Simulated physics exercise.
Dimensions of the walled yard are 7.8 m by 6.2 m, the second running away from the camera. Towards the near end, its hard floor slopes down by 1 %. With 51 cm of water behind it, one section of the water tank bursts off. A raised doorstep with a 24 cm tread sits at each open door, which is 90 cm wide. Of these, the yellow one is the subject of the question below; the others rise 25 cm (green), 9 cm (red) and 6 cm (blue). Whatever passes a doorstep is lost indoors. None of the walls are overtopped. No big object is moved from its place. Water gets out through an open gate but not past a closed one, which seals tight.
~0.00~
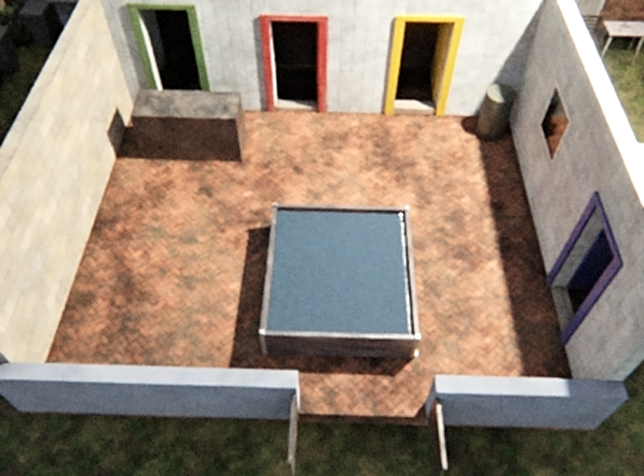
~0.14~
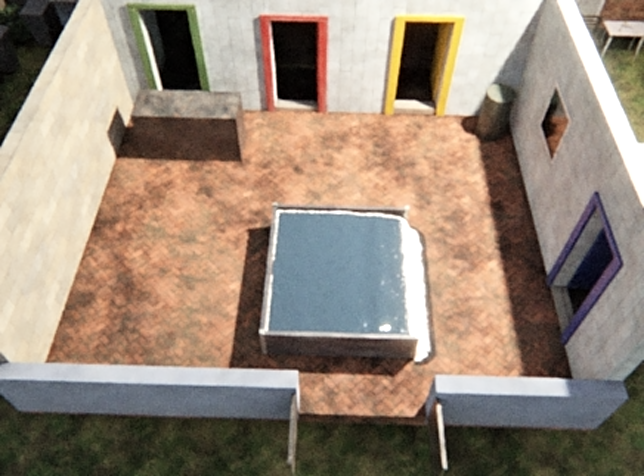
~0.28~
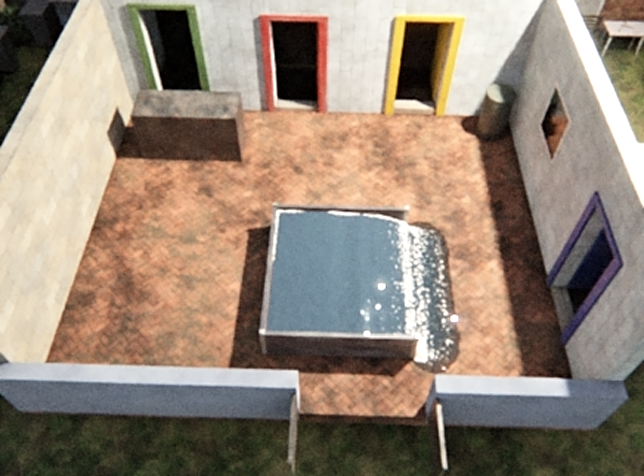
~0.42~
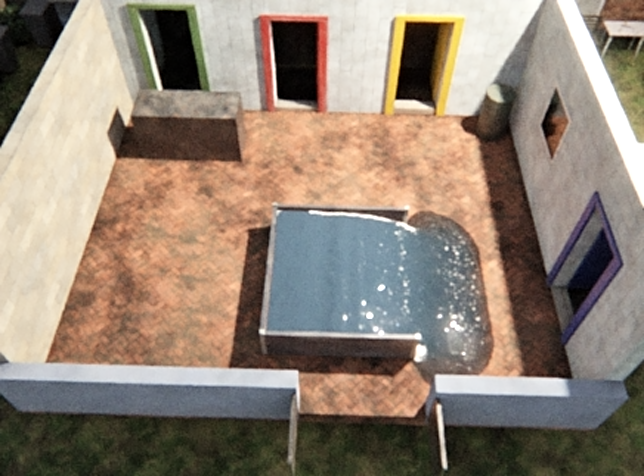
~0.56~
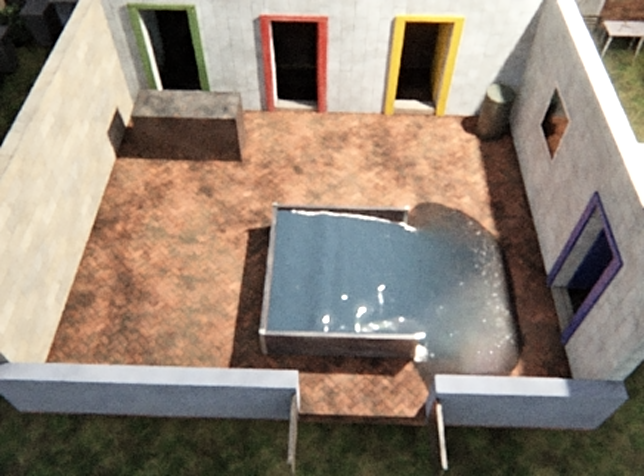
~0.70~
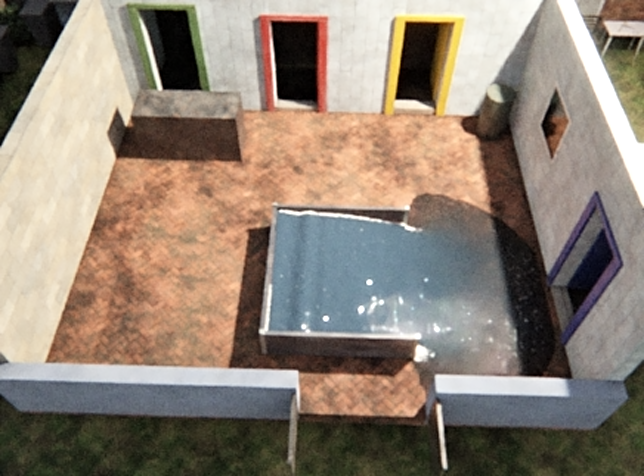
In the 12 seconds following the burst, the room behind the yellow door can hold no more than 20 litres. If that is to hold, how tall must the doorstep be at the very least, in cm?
Close to 7 cm is just enough.
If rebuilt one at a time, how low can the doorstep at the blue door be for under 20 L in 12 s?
The blue door needs around 29 cm.
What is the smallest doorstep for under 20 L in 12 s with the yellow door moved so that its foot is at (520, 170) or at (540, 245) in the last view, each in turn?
First place around 7.0 cm, second around 22 cm.
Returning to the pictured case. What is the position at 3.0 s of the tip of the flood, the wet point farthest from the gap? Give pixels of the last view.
Pixel: About (506, 118).
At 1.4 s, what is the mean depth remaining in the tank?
Around 30 cm on average.
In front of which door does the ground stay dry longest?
It's the green door.
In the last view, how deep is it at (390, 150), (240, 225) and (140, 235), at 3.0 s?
Roughly 0, 0 and 0 cm, in turn.
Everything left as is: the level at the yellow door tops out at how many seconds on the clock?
It peaks at about 4.0 s.
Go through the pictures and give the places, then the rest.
In the first frame, still water, 51 cm deep, in the water tank at (340, 268); the yellow door at (421, 73) is dry.
In the second frame, the front is at (429, 354), 0.3 m from the gap at (407, 282); 0.6 m2 of floor is wet, 51 cm left at the back.
In the third frame, the front is at (453, 351), 0.7 m from the gap at (406, 283); 1.5 m2 of floor is wet, 51 cm left at the back.
In the fourth frame, the front is at (487, 345), 1.2 m from the gap at (406, 284); 3.2 m2 of floor is wet, 51 cm left at the back.
In the fifth frame, the gap is at (406, 284), the front 1.7 m out at (518, 339); the back of the water tank holds 51 cm.
In the sixth frame, the front is at (549, 340), 2.2 m from the gap at (406, 284); 6.5 m2 of floor is wet, 49 cm left at the back; 2.7 m in a straight line remain to the yellow door at (421, 73).
After 1.4 s water covers 20 % of the floor, deepest (34 cm) near (574, 393); it has not reached the yellow door.
After 3.0 s water covers 30 % of the floor, deepest (28 cm) near (577, 405); it has not reached the yellow door.
After 12.0 s water covers 95 % of the floor, deepest (8 cm) near (161, 392); 3 cm at the yellow door, 0 litres in over its 14 cm doorstep.
At the yellow door as built, the water arrived by 3.3 s and peaked near 11 cm at 4.2 s.
Run again over the same 12 s with other heights there, 35 litres in over 5.5 cm, 15 litres over 7.5 cm. The limit of 20 litres is kept from about 7 cm up.
